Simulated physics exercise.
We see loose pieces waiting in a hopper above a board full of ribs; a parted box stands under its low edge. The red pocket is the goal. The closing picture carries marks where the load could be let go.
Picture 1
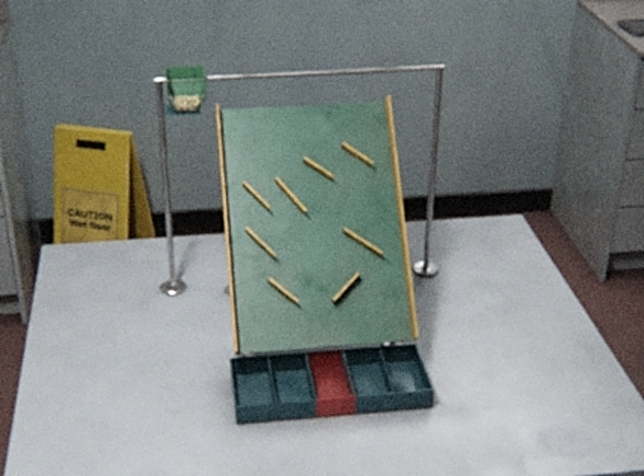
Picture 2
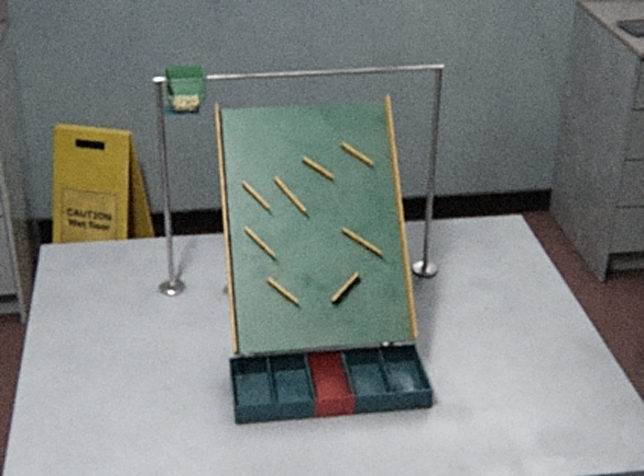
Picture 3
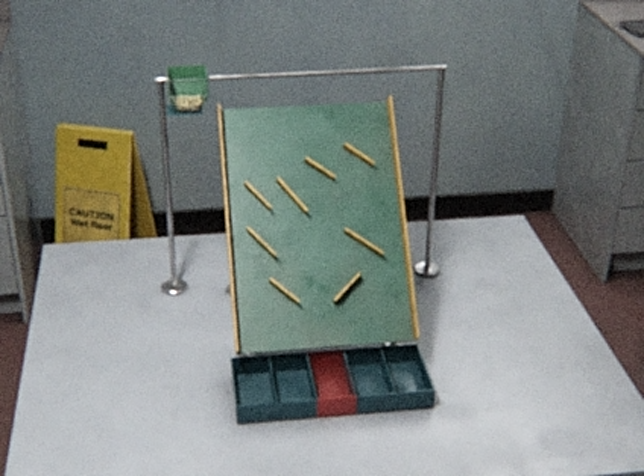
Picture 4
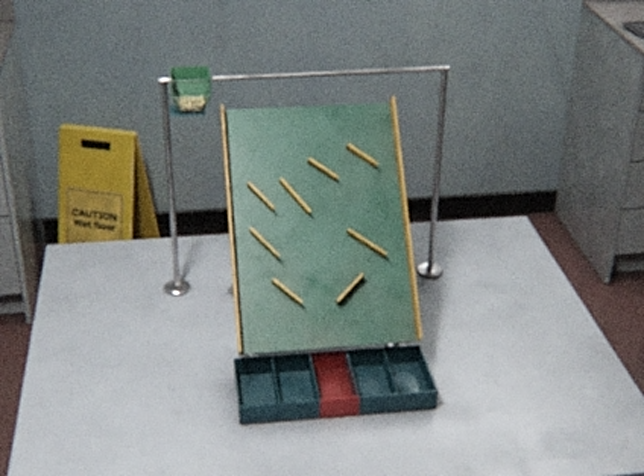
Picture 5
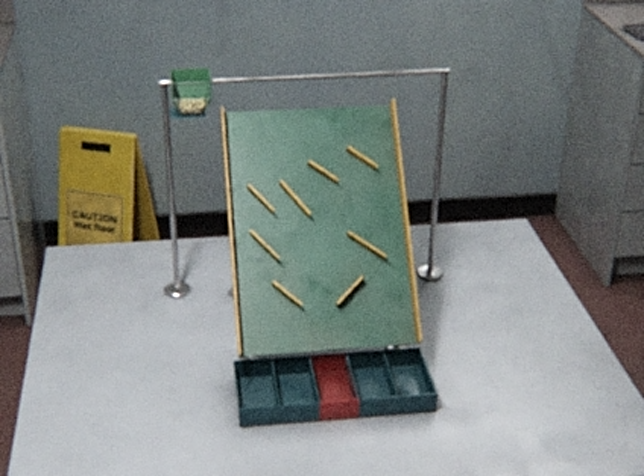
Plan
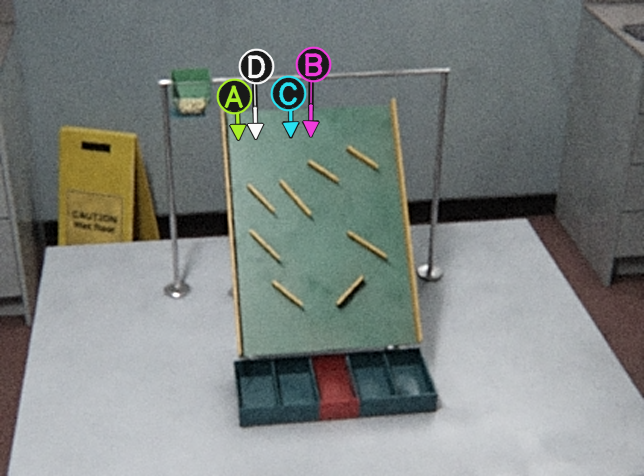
In a room with a yellow caution sign, a green hopper of pale pieces hangs from a metal rail beside a sloping ribbed board above a divided box with a red middle pocket; nothing moves except a slight shift in the view.
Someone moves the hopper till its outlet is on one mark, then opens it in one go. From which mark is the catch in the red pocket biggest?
D works best here.
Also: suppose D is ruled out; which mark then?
C it is.
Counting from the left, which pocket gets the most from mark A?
The first.
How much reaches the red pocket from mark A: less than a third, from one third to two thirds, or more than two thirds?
It is less than a third.
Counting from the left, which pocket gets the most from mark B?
The fifth.
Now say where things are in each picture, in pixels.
In the first frame, hopper at (187, 105), soya beans, door shut.
In the second frame, ribs (304, 157) to (333, 177), (343, 143) to (372, 163), (243, 181) to (269, 208).
In the third frame, ribs (278, 178) to (307, 211), (248, 227) to (276, 255), (345, 228) to (384, 253).
In the fourth frame, ribs (273, 279) to (302, 302), (338, 301) to (364, 273).
In the fifth frame, red pocket at (339, 409), number 3 of 5 from the left.
On the marked copy, mark A meets the board at (238, 134); mark B meets the board at (310, 131); mark C meets the board at (290, 131); mark D meets the board at (255, 133).
Choosing A, about a quarter in the red pocket, about half in other pockets, about a quarter outside the box.
Choosing B, a small part in the red pocket, most in other pockets, a small part outside the box.
Choosing C, about a third in the red pocket, about half in other pockets, a stray few outside the box.
Choosing D, about half in the red pocket, about a quarter in other pockets, about a quarter outside the box.
